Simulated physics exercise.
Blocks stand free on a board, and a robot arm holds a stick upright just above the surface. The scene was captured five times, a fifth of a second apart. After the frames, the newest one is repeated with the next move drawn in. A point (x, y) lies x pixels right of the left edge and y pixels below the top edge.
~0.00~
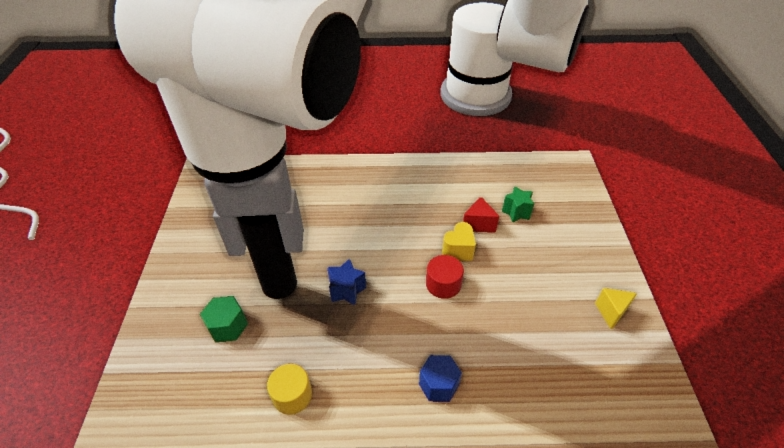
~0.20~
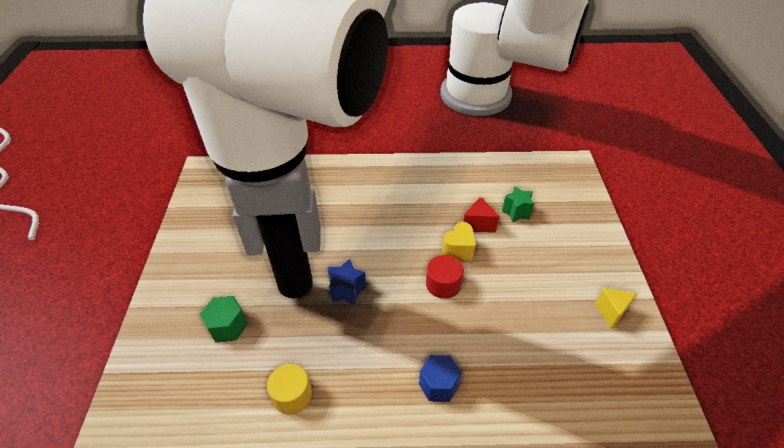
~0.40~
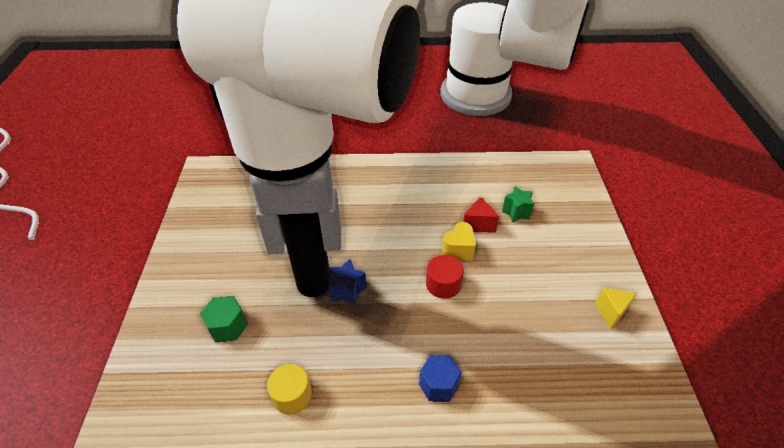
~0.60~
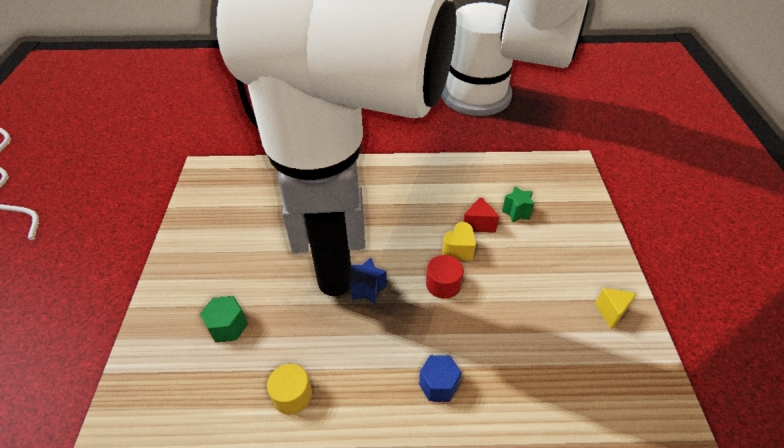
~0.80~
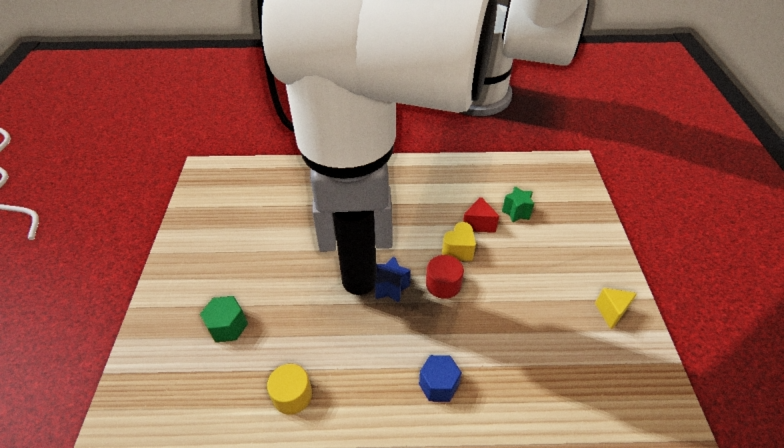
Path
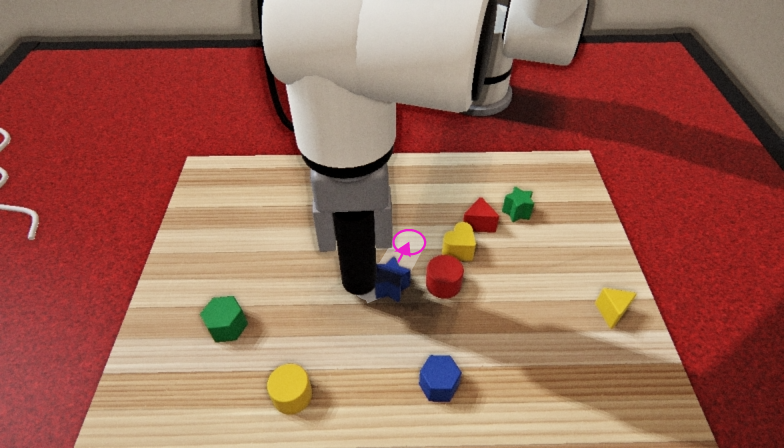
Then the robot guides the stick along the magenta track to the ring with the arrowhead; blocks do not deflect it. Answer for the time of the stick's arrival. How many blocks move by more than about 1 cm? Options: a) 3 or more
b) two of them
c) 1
The correct letter is b.
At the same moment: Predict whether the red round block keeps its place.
The block you're asking about gets moved.
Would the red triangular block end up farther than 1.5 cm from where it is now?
That would be a no.
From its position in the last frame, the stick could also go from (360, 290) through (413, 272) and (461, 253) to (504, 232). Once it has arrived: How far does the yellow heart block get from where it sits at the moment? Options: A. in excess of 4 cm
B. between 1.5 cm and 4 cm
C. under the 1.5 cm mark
Choice A: In excess of 4 cm.
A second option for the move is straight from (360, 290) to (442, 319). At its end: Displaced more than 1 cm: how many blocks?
The count is two.
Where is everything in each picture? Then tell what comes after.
The first frame shows lower end of the stick at (280, 285), tops of blocks, blue star at (345, 274), red round block at (445, 268), yellow heart block at (461, 235), red triangular block at (482, 209).
The second frame shows stick at (296, 284), blocks as before.
The third frame shows stick at (314, 283), blocks as before.
The fourth frame shows stick at (336, 282), blue star at (366, 273).
The fifth frame shows stick at (360, 281), blue star at (390, 272), red round block at (445, 268), yellow heart block at (461, 235), red triangular block at (482, 209).
The drawn path runs from (360, 290) via (384, 279) and (399, 260), ending at (409, 242).
What follows on the original path. Halfway along, stick at (393, 261); blue star at (422, 262), turned 25° clockwise; red round block at (460, 269).
At the end, stick at (410, 232); blue star at (425, 260), turned 45° clockwise; red round block at (461, 269); yellow heart block not moved; red triangular block not moved.
